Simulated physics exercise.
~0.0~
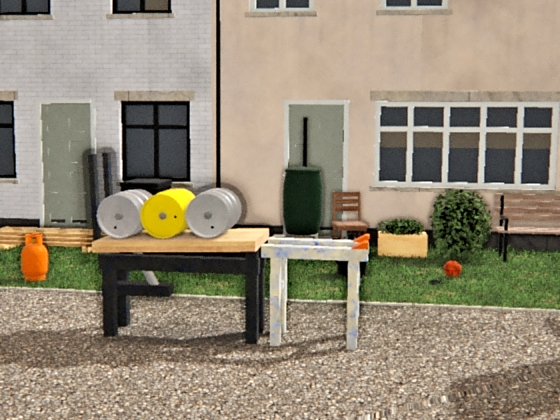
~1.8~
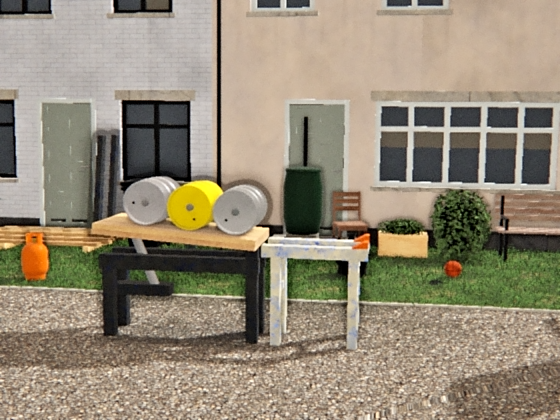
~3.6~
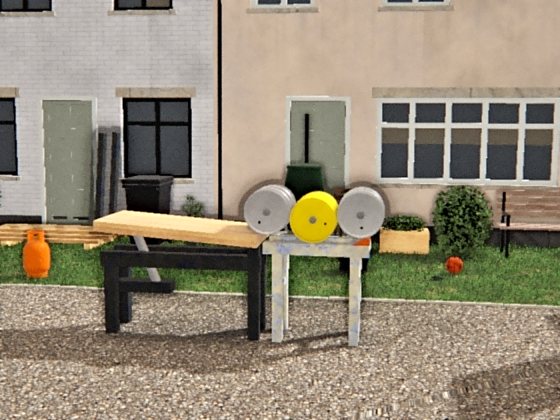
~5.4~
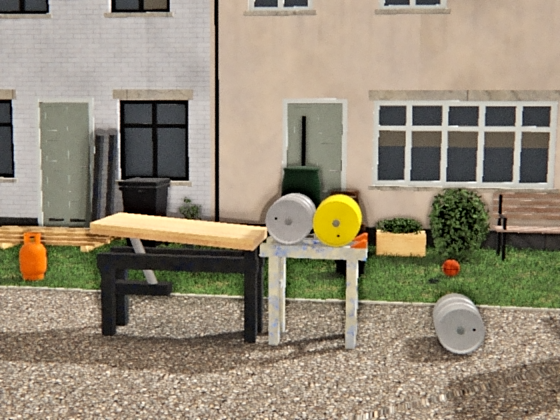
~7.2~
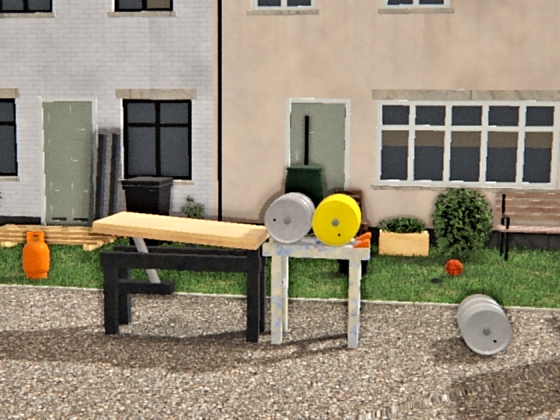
A wooden deck tilts, rolling three kegs right; one falls off, yellow stays on the rack.
